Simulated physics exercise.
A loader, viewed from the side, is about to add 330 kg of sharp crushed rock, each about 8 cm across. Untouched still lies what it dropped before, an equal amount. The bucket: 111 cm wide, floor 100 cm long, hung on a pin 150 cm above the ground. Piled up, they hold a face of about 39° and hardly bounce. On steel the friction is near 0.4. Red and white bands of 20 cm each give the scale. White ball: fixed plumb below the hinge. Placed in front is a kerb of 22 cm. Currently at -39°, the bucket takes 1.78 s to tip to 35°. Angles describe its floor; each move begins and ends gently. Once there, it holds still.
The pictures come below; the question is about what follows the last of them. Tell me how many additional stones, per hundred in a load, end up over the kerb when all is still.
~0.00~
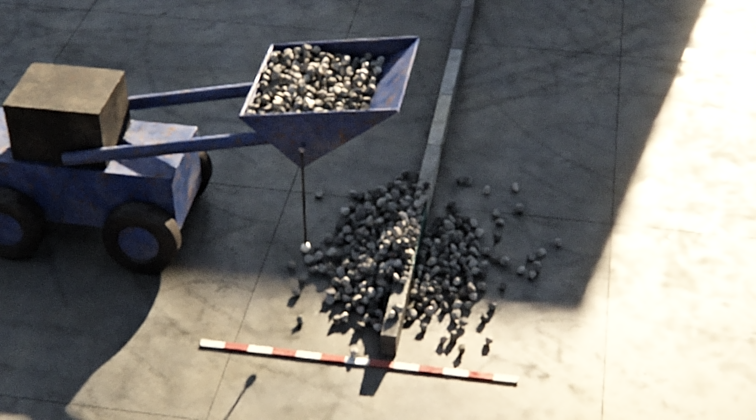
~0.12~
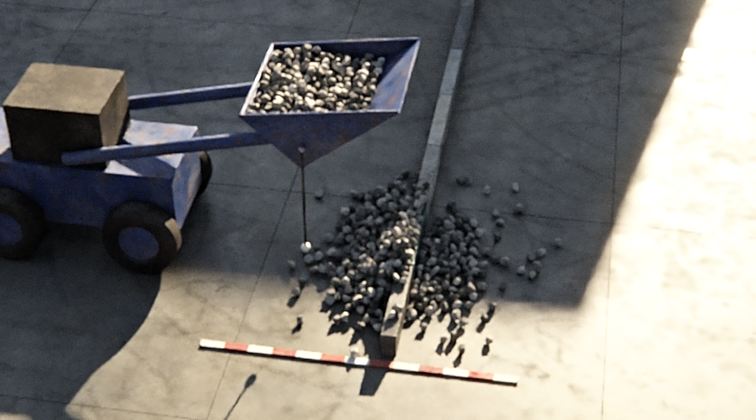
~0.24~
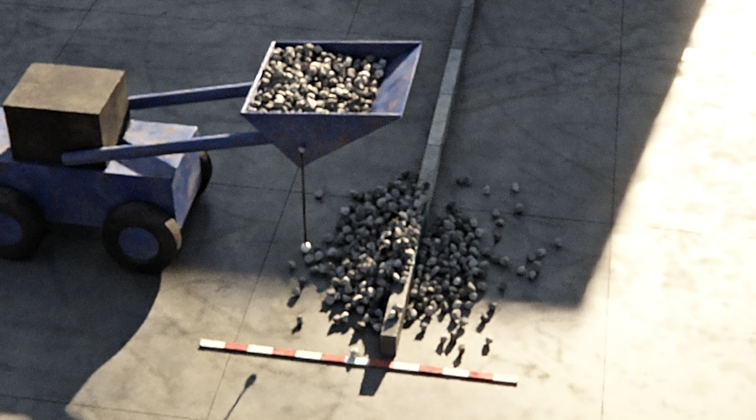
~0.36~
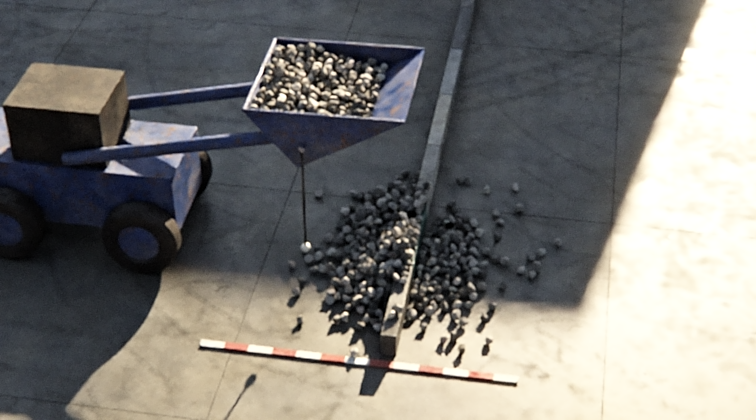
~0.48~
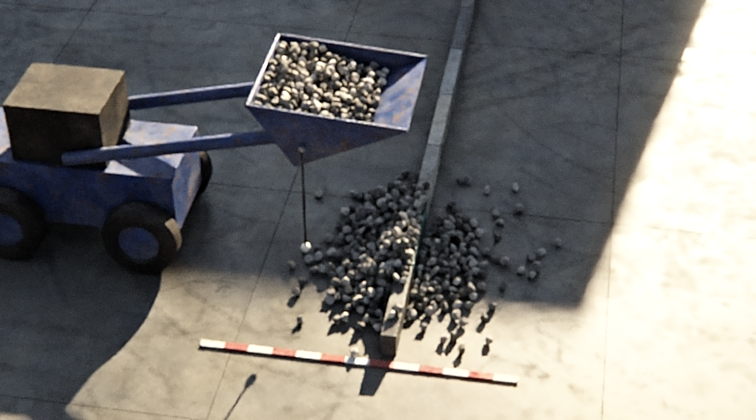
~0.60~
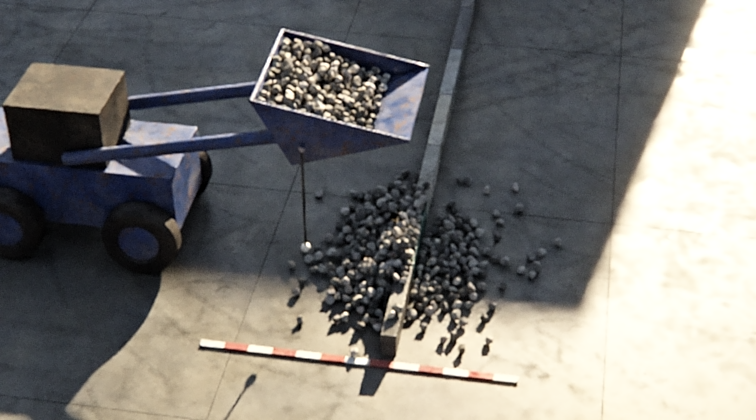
Some 100 in every hundred.
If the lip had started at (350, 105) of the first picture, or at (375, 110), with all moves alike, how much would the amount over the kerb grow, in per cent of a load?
First place: Roughly 35 %; second place: Roughly 85 %.
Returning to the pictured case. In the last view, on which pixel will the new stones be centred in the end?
In the last view, somewhere near (456, 255).
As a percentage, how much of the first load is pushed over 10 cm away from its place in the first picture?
Estimate: 5 %, roughly.
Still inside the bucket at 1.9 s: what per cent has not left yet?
Roughly 70 per cent of its load.
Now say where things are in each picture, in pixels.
The first picture shows lip at (398, 111), floor tilted -39°, highest stones at (317, 66). The earlier load is highest near (403, 240), 34 cm above ground level, 74 % on this side of the kerb, 26 % over the kerb.
The second picture shows lip at (399, 112), floor tilted -38°, highest stones at (318, 66); the stones move at 0.1 m/s on average.
The third picture shows lip at (401, 116), floor tilted -35°, highest stones at (309, 66); the stones move at 0.1 m/s on average.
In the fourth picture, the bucket is at -31°, its lip at (404, 123); the top of the load is at (289, 64); the stones move at 0.2 m/s on average.
In the fifth picture, the bucket is at -26°, its lip at (407, 131); the top of the load is at (283, 60); the stones move at 0.2 m/s on average.
The sixth picture shows lip at (409, 141), floor tilted -19°, highest stones at (283, 56); the stones move at 0.2 m/s on average.
After 1.3 s the floor is at 24°; in per cent of one load, 100 in the bucket, 74 on this side of the kerb, 26 over the kerb; the foremost stones are at (535, 254).
After 1.9 s the floor is at 35°; in per cent of one load, 72 in the bucket, 96 on this side of the kerb, 32 over the kerb; the foremost stones are at (535, 254).
After 2.2 s the floor is at 35°; in per cent of one load, 26 in the bucket, 90 on this side of the kerb, 84 over the kerb; the foremost stones are at (535, 254).
After 4.9 s the floor is at 35°; in per cent of one load, 0 in the bucket, 74 on this side of the kerb, 126 over the kerb; the foremost stones are at (562, 289). Net gain over the kerb, 100.
